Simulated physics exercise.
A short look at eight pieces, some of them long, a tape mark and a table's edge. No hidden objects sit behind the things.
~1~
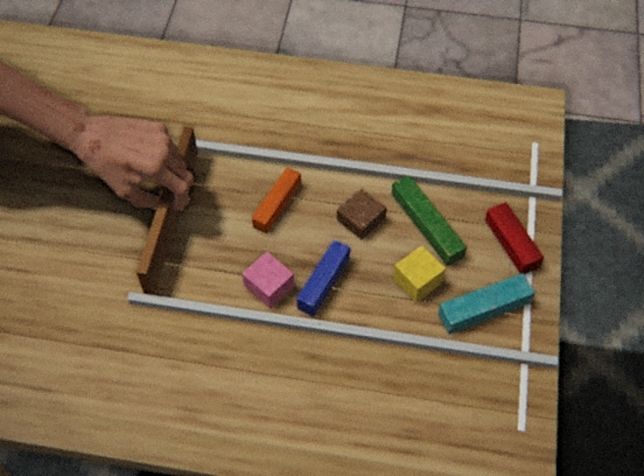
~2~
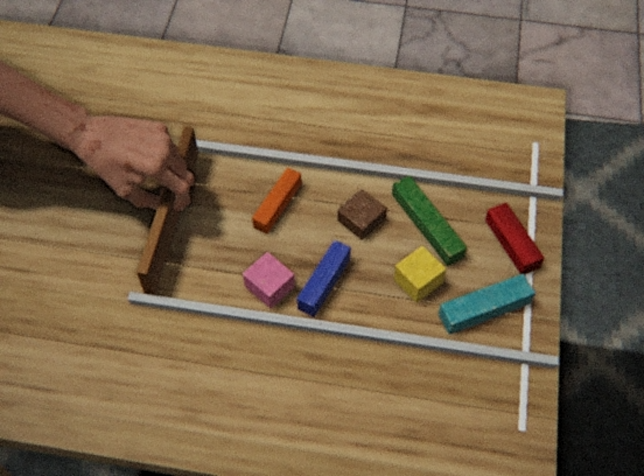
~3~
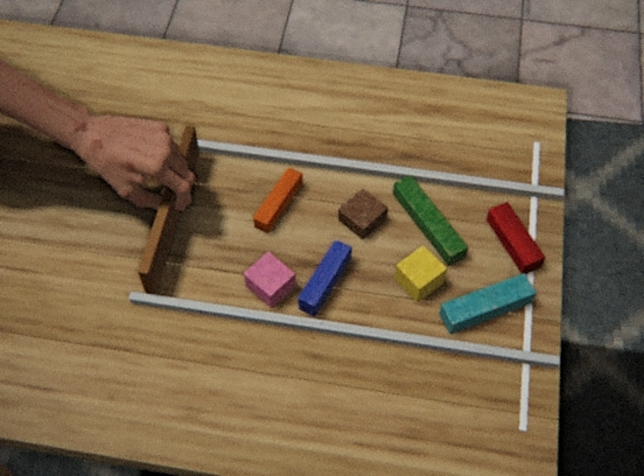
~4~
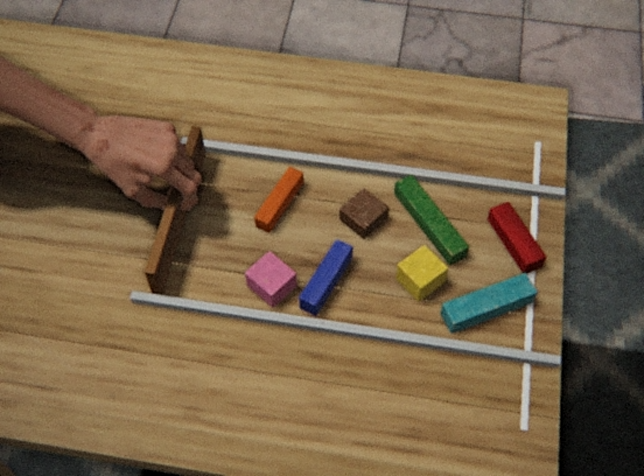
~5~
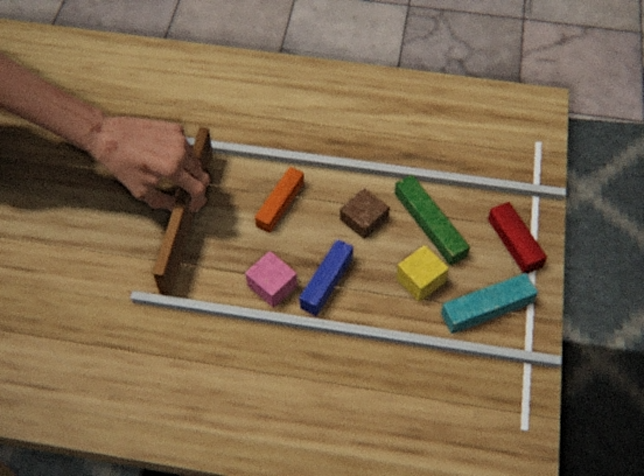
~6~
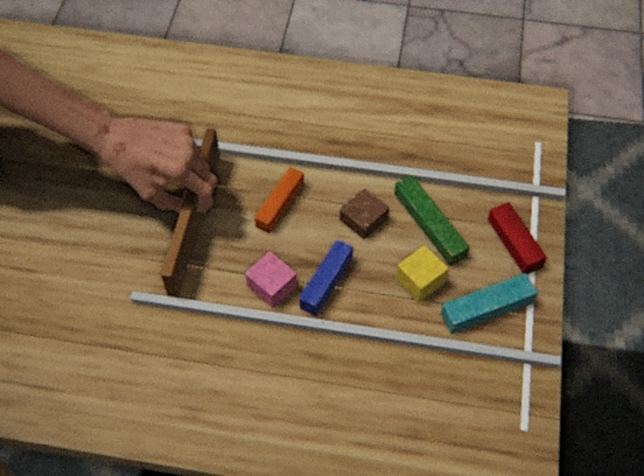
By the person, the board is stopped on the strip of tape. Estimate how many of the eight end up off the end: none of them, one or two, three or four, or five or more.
Turns out five or more get pushed past the edge and drop.
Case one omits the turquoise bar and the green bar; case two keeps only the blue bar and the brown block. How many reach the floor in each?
In the first try 4, in the other 3.
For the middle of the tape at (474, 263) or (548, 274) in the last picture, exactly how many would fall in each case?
In that order 1 and 7.
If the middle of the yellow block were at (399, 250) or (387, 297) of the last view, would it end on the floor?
The yellow block would drop away in the first case and drop away in the second.
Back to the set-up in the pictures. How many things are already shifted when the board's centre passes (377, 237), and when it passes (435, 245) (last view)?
At the first point the count is 6, at the second it's 8.
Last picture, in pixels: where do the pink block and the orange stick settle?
Going in order: First (552, 311), then (543, 237).
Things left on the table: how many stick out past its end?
So the number is 1.
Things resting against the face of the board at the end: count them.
That would be 2 of them.
Soon after, none off yet; red stick at rest near (517, 238); turquoise bar at rest near (489, 303); green bar at rest near (431, 220).
Then, none off yet; red stick at rest near (517, 238); turquoise bar at rest near (491, 306); green bar moved a little near (463, 221).
Further on, none off yet; red stick moved about its own width near (559, 228); turquoise bar tipped a little near (580, 321); green bar moved about its own width near (536, 231).
At rest, the number that fall off is five or more; fallen, blue bar, brown block, yellow block, green bar, turquoise bar and red stick.
